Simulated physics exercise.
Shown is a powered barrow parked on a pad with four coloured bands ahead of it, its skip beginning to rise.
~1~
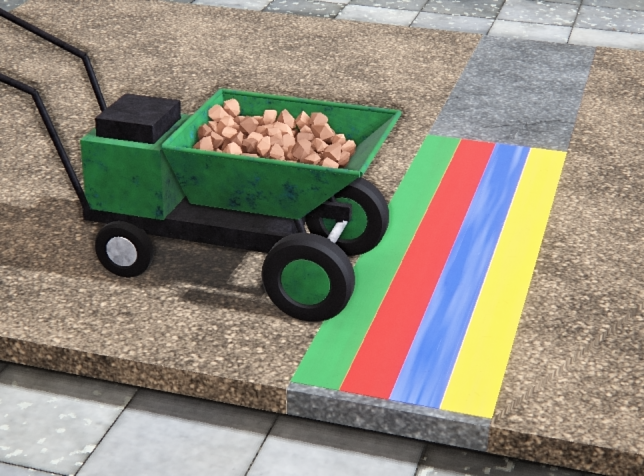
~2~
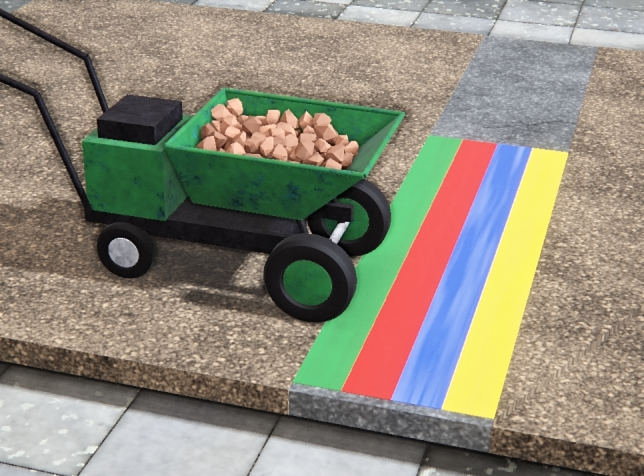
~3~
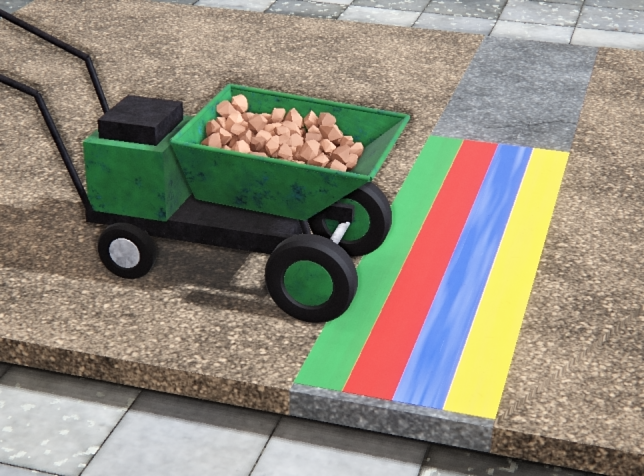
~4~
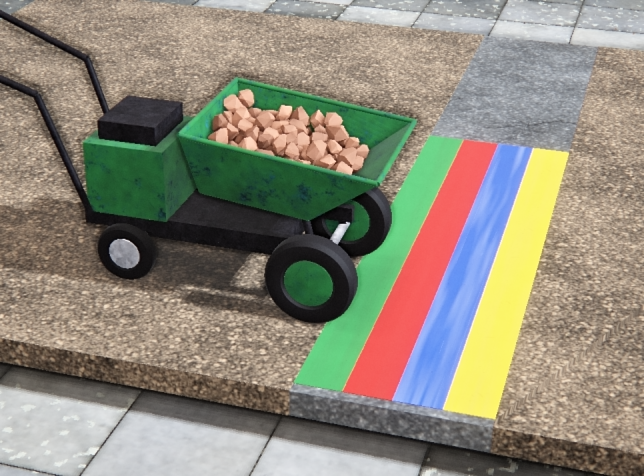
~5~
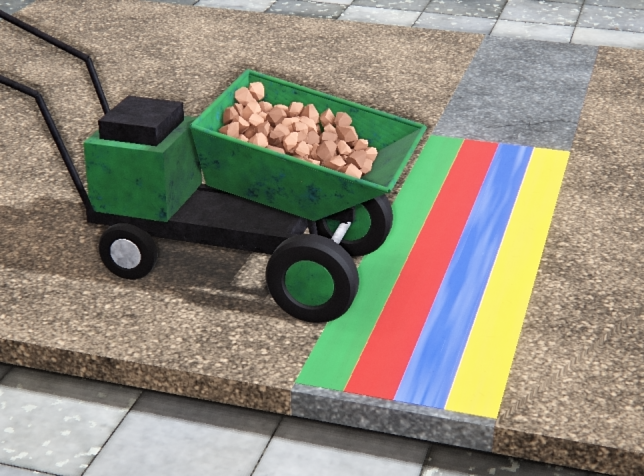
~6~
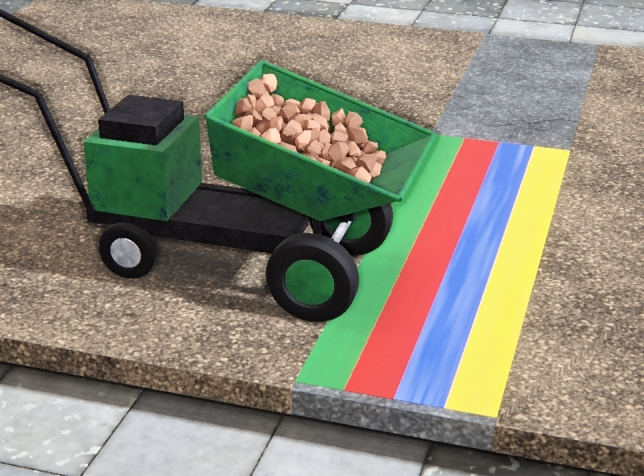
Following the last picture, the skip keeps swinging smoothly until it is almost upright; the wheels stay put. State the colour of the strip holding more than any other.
It is yellow.
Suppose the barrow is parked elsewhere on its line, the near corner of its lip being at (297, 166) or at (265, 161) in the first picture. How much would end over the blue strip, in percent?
About 30 percent at the first place and about 20 percent at the second.
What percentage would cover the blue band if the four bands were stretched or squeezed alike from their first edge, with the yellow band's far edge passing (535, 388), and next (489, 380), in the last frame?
Roughly 20 percent first, then roughly 0 percent.
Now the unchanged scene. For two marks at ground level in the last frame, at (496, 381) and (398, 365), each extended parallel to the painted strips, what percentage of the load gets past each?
Roughly 40 per cent, then roughly 70 per cent.
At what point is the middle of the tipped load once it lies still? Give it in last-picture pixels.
Around (520, 306), give or take.
Soon after the last picture, skip tipped steeply; all in the skip.
A little later, skip tipped right over; about half in the skip; a small part over the blue strip; about a third over the yellow strip; a small part off the paint.
Later still, skip tipped right over; about a third in the skip; a small part over the blue strip; about a third over the yellow strip; about a third off the paint.
At rest, skip tipped right over; about a third in the skip; none over the green strip; none over the red strip; a small part over the blue strip; about a quarter over the yellow strip; about a third off the paint.
